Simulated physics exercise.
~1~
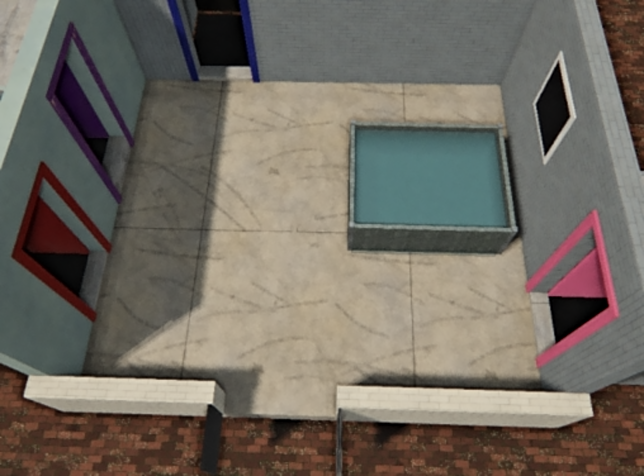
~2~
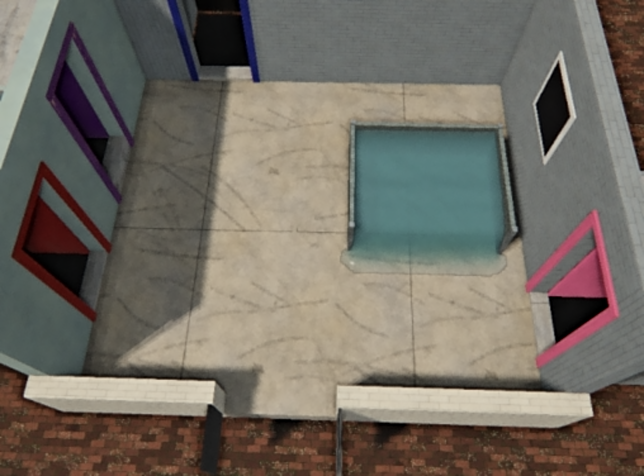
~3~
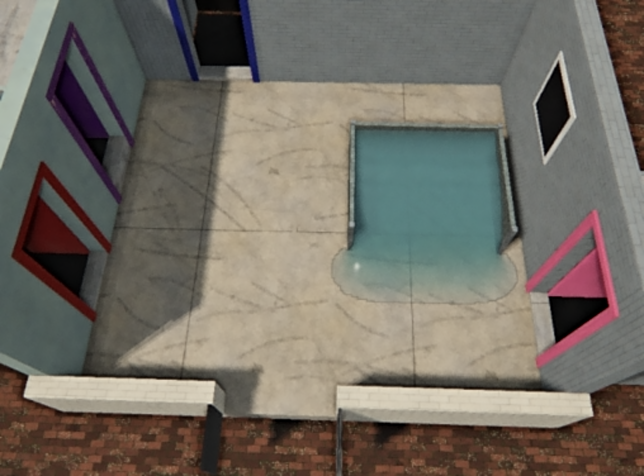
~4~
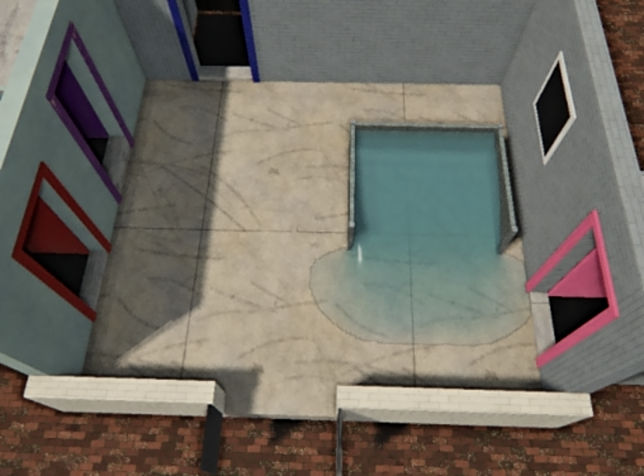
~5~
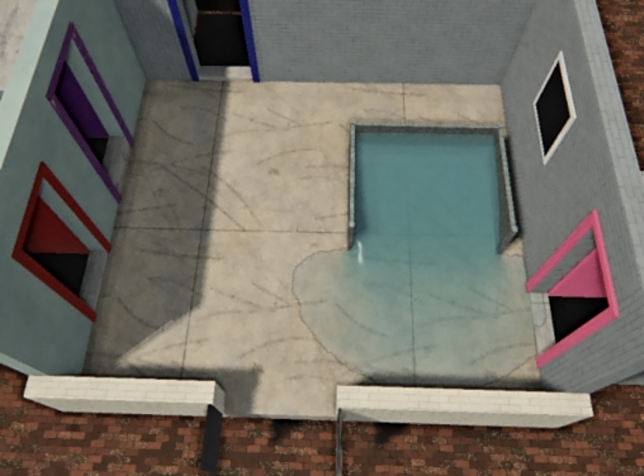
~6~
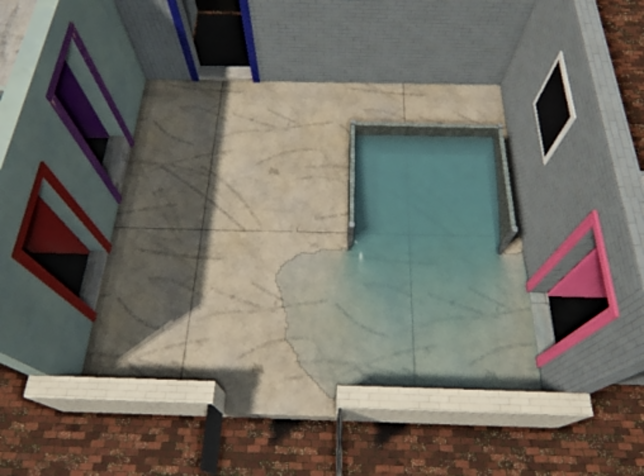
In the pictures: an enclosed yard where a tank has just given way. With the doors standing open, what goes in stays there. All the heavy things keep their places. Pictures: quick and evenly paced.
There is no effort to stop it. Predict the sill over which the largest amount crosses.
I would say the pink sill.
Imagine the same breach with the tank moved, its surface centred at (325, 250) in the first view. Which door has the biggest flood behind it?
The answer is the door marked pink.
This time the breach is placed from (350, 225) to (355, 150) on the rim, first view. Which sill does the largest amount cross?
It's the door marked red, I reckon.
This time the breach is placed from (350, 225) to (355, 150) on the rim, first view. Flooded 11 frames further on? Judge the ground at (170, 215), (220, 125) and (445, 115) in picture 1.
Soaked, soaked, untouched.
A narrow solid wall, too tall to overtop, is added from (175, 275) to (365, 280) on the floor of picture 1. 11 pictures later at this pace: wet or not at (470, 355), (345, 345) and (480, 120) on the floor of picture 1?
Lab note - three points, in order: Flooding; flooding; no flooding.
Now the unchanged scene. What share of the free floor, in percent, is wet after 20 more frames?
Roughly 50 %.
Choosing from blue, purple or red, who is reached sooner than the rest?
Answer: The red one.
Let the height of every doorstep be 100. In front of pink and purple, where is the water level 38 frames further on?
Near 130 per cent and 20 per cent, respectively.
A moment on, water covers 30 % of the floor; blue door not reached, red door not reached, pink door a trickle in, purple door not reached.
Next, water covers 30 % of the floor; blue door not reached, red door not reached, pink door some in, purple door not reached.
Then, water covers 50 % of the floor; blue door not reached, red door wet at the sill, nothing in, pink door a lot in, purple door not reached.
Later, water covers 75 % of the floor; blue door wet at the sill, nothing in, red door some in, pink door a lot in, purple door wet at the sill, nothing in.
In the end, water covers 90 % of the floor; blue door wet at the sill, nothing in, red door some in, pink door a lot in, purple door wet at the sill, nothing in; the pink door has let in the most.
